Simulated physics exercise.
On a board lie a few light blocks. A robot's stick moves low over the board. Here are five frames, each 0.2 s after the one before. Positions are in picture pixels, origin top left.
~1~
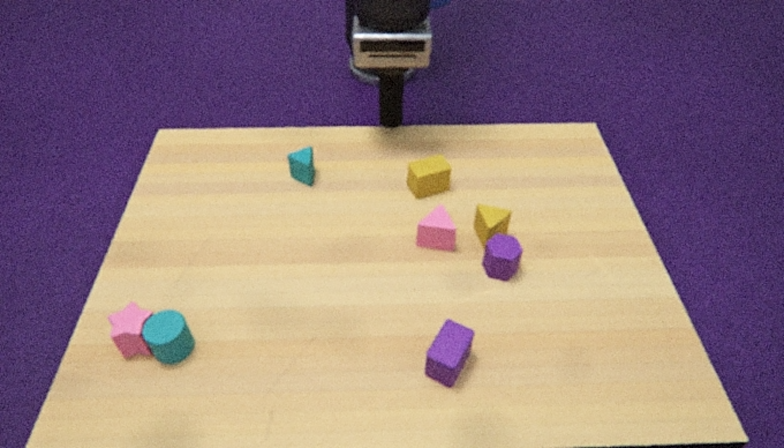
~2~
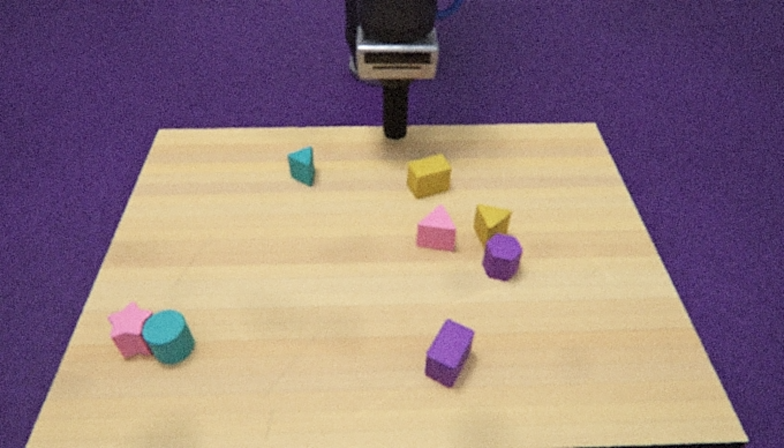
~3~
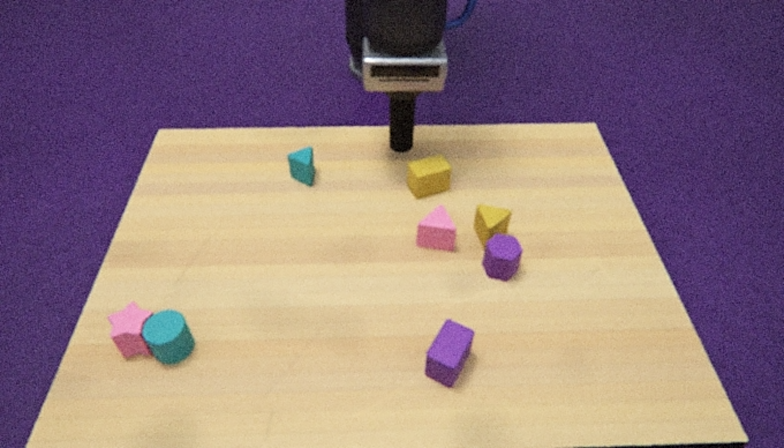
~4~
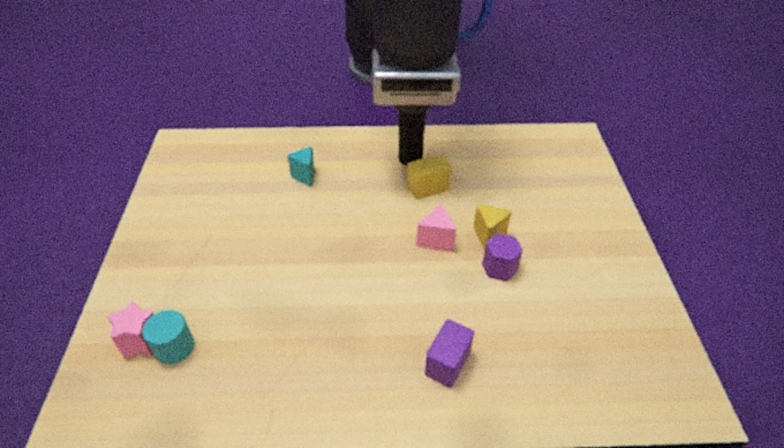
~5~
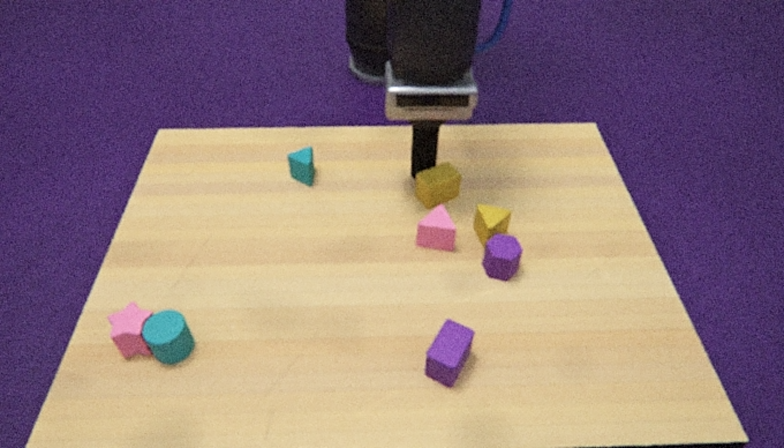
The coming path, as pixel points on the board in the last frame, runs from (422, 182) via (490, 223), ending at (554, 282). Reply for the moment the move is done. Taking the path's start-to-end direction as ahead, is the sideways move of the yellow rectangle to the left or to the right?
To the path's right.
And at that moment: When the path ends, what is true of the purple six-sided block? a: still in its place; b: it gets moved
b - it gets moved.
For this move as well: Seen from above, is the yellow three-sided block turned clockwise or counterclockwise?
My prediction: CW.
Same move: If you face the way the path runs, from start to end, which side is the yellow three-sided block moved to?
Taking start-to-end as forward, the block's sideways shift goes to the right.
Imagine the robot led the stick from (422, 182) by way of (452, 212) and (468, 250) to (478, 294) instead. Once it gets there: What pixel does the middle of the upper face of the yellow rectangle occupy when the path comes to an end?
Put as a pixel place, it's (499, 219).
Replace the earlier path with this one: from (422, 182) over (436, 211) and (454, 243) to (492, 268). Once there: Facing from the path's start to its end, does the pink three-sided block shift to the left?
I'd say no.
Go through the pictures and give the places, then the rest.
Lower end of the stick (391, 122), tops of blocks, pink three-sided block (438, 218), yellow rectangle (430, 165), yellow three-sided block (493, 214), purple six-sided block (505, 246), in the first picture.
Stick (395, 133), blocks as before, in the second picture.
Stick (401, 145), blocks as before, in the third picture.
Stick (411, 159), blocks as before, in the fourth picture.
Stick (423, 173), pink three-sided block (438, 218), yellow rectangle (439, 174), yellow three-sided block (493, 214), purple six-sided block (505, 246), in the fifth picture.
On the path given first. One third of the way, stick (469, 199); yellow rectangle (472, 204), turned 25° clockwise; yellow three-sided block (498, 221), turned 20° anticlockwise; purple six-sided block (506, 248).
Two thirds of the way, stick (515, 232); yellow rectangle (480, 219), turned 75° clockwise; yellow three-sided block (514, 242), turned 40° anticlockwise; purple six-sided block (507, 263), turned 20° clockwise.
At the end, stick (557, 273); pink three-sided block not moved; yellow rectangle (480, 219), turned 75° clockwise; yellow three-sided block (537, 268), turned 40° clockwise; purple six-sided block (502, 270), turned 55° clockwise.
